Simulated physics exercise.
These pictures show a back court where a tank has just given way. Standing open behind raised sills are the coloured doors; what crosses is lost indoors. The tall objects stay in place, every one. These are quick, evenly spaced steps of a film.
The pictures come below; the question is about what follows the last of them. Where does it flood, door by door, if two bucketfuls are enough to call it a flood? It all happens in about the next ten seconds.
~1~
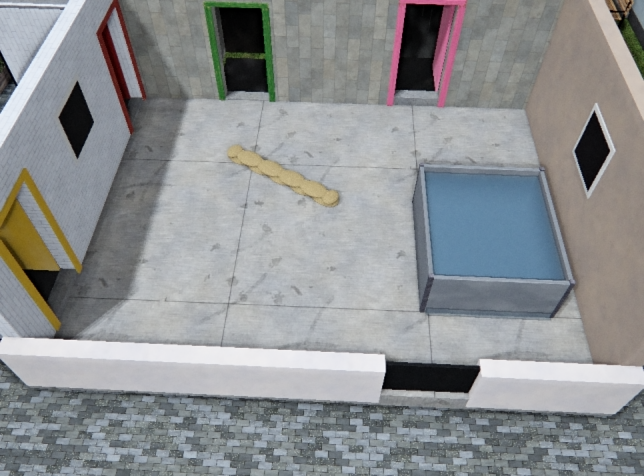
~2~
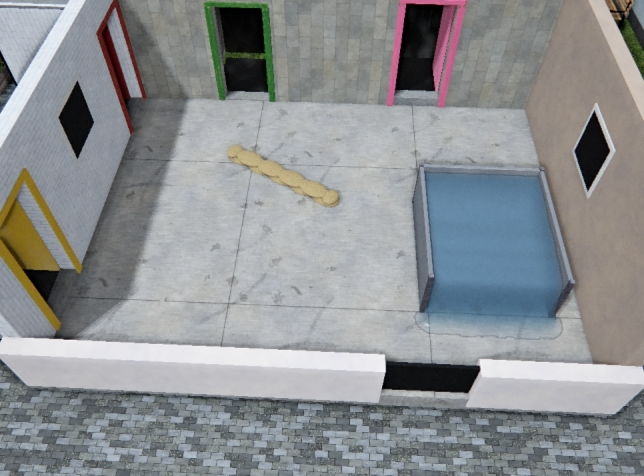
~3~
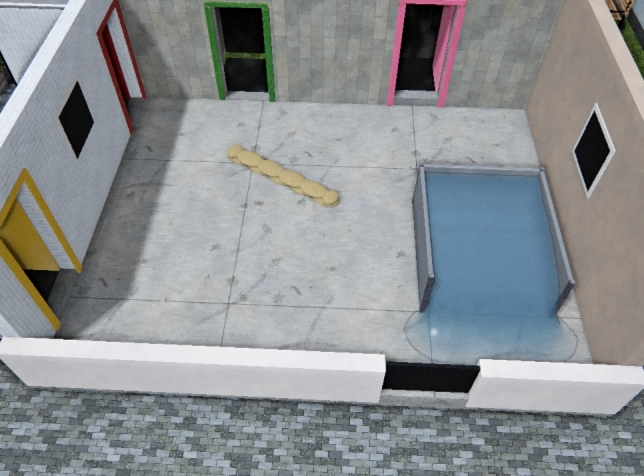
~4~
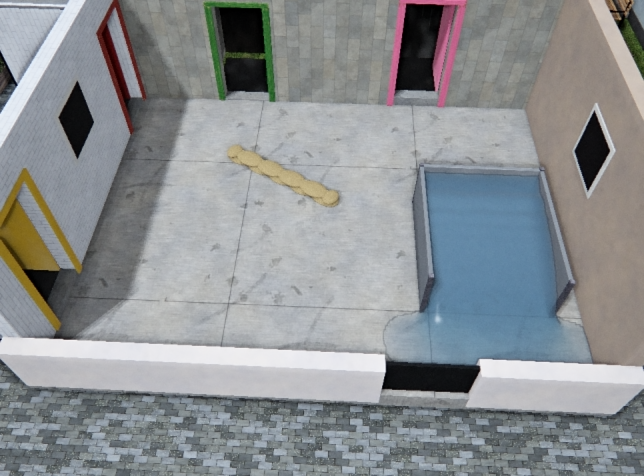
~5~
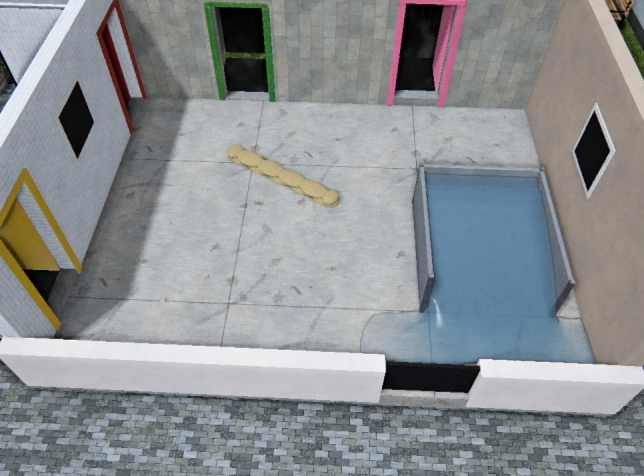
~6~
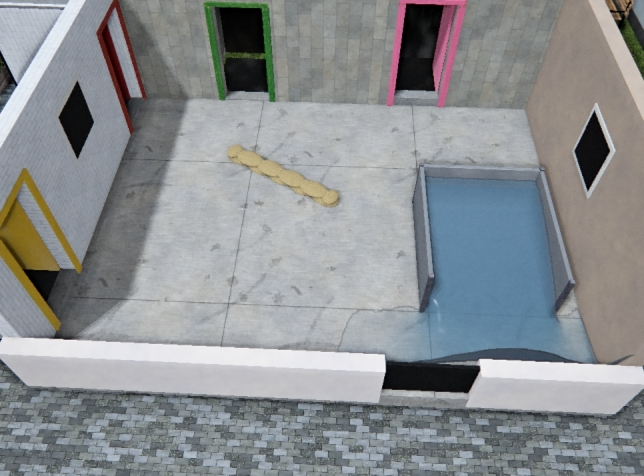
At the pink door it does not flood; at the red door it floods; at the yellow door it floods; at the green door it floods.
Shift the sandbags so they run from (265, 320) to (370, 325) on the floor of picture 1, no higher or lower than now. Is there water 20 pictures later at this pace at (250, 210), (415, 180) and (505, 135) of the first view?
Going through them, they'd be waterlogged, then left unsoaked, then waterlogged.
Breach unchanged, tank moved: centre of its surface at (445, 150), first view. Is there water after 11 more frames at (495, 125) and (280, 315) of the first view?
The first spot is left dry, the second inundated.
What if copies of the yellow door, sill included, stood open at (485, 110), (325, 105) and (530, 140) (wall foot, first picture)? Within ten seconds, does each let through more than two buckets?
Each in turn, the new doors: Breaks the limit, remains within bounds, remains within bounds.
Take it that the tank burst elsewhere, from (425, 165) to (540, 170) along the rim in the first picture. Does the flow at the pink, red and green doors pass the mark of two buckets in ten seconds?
In short: Pink door lets more in; red door goes over; green door is over.
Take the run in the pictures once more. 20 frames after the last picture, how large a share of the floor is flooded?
It comes to roughly 60 in a hundred.
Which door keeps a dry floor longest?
My answer: The green one.
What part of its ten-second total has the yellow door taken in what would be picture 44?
My estimate is close to 95 per cent.
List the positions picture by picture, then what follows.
In the first frame, the open tank at (490, 223) is whole and still.
In the second frame, water pours out at (491, 300) and has run to (557, 321).
In the third frame, the front is at (570, 340), out from the gap at (490, 303).
In the fourth frame, the front is at a hidden place, out from the gap at (489, 304).
In the fifth frame, water pours out at (489, 304) and has run to a hidden place.
In the sixth frame, water pours out at (489, 305) and has run to a hidden place.
A moment on, water covers 15 % of the floor; the pink door not reached, the red door not reached, the yellow door not reached, the green door not reached.
Next, water covers 35 % of the floor; the pink door not reached, the red door not reached, the yellow door not reached, the green door not reached.
Then, water covers 60 % of the floor; the pink door wet at the sill, nothing in, the red door not reached, the yellow door over two buckets in, the green door not reached.
Later, water covers 85 % of the floor; the pink door wet at the sill, nothing in, the red door under two buckets in, the yellow door far over two buckets in, the green door under two buckets in.
In the end, water covers 90 % of the floor; the pink door wet at the sill, nothing in, the red door far over two buckets in, the yellow door far over two buckets in, the green door over two buckets in.
